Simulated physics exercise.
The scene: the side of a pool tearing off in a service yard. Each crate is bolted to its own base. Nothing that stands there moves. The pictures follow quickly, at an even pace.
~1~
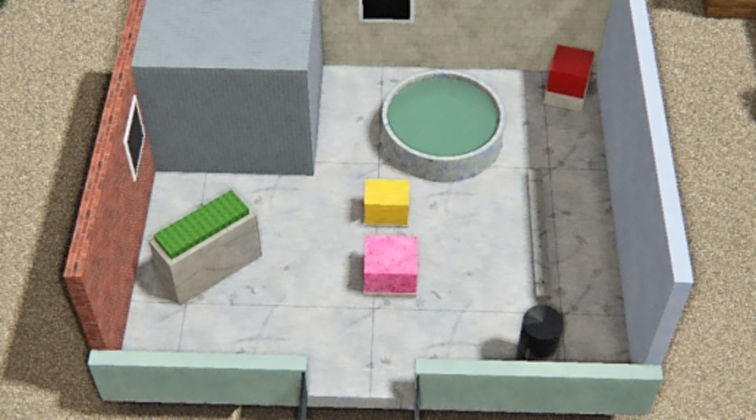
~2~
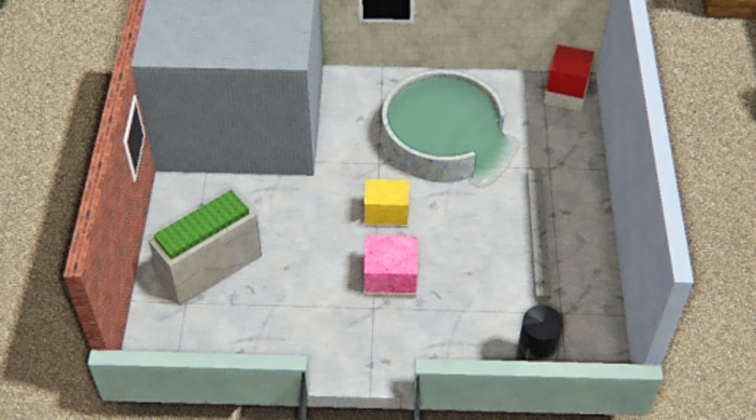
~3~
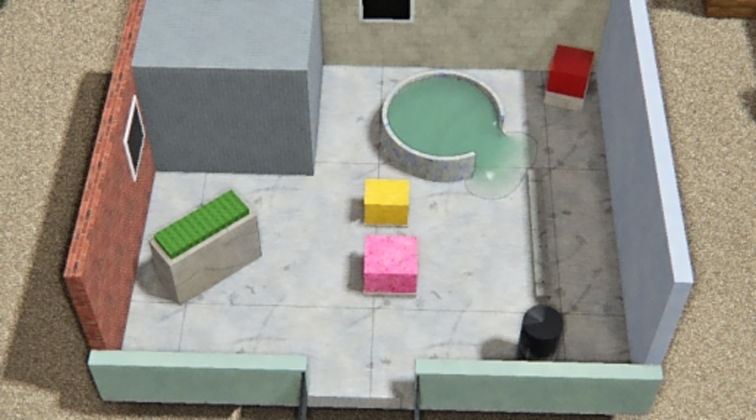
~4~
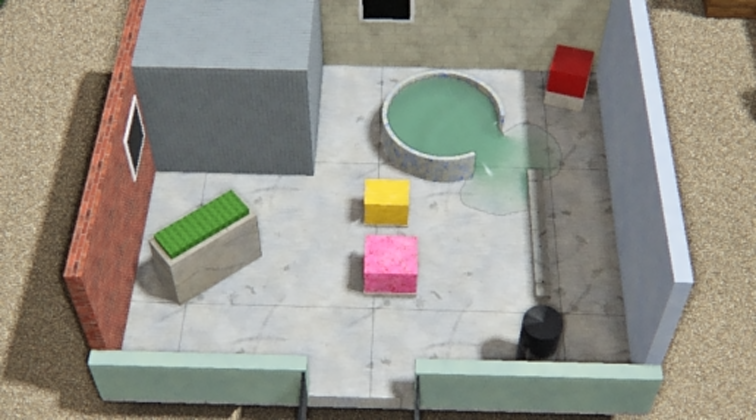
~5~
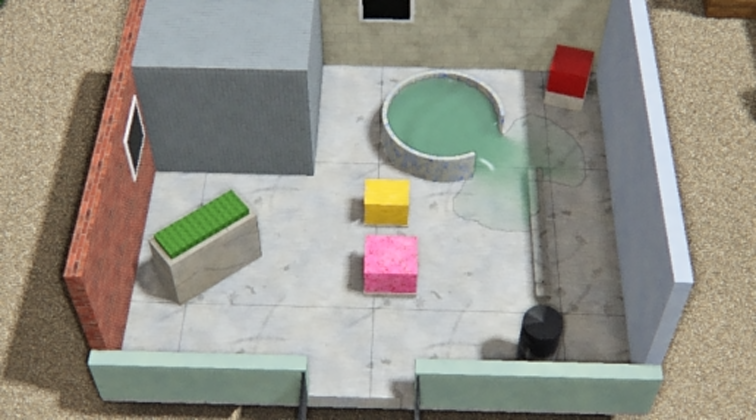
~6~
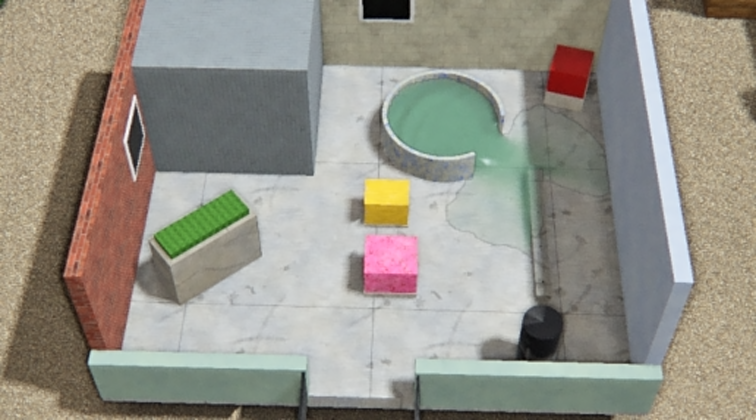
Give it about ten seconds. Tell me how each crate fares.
One by one: The pink crate keeps dry; the yellow crate keeps dry; the red crate keeps dry.
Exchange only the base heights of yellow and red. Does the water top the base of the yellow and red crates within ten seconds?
One by one: The yellow crate remains dry, the red crate is topped.
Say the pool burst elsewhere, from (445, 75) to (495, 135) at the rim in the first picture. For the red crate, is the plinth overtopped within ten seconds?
Then: The red one is soaked.
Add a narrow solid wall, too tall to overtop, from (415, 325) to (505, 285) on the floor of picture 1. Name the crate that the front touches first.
The red one.
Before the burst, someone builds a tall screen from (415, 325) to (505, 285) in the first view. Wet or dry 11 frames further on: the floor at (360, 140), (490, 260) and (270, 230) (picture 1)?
One after the other: Clear, flooded, clear.
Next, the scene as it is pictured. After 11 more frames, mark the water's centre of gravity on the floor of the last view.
Roughly at (488, 173).
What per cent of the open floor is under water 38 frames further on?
About 55 per cent.
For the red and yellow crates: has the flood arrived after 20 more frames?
My reading: Red water there, yellow not yet.
A moment on, water covers 15 % of the floor; the pink crate not reached, the yellow crate not reached, the red crate water round its plinth.
Next, water covers 25 % of the floor; the pink crate not reached, the yellow crate not reached, the red crate water round its plinth.
Then, water covers 40 % of the floor; the pink crate water round its plinth, the yellow crate not reached, the red crate water round its plinth.
Later, water covers 55 % of the floor; the pink crate water round its plinth, the yellow crate not reached, the red crate water round its plinth.
In the end, water covers 70 % of the floor; the pink crate stayed above the water, the yellow crate stayed above the water, the red crate stayed above the water.
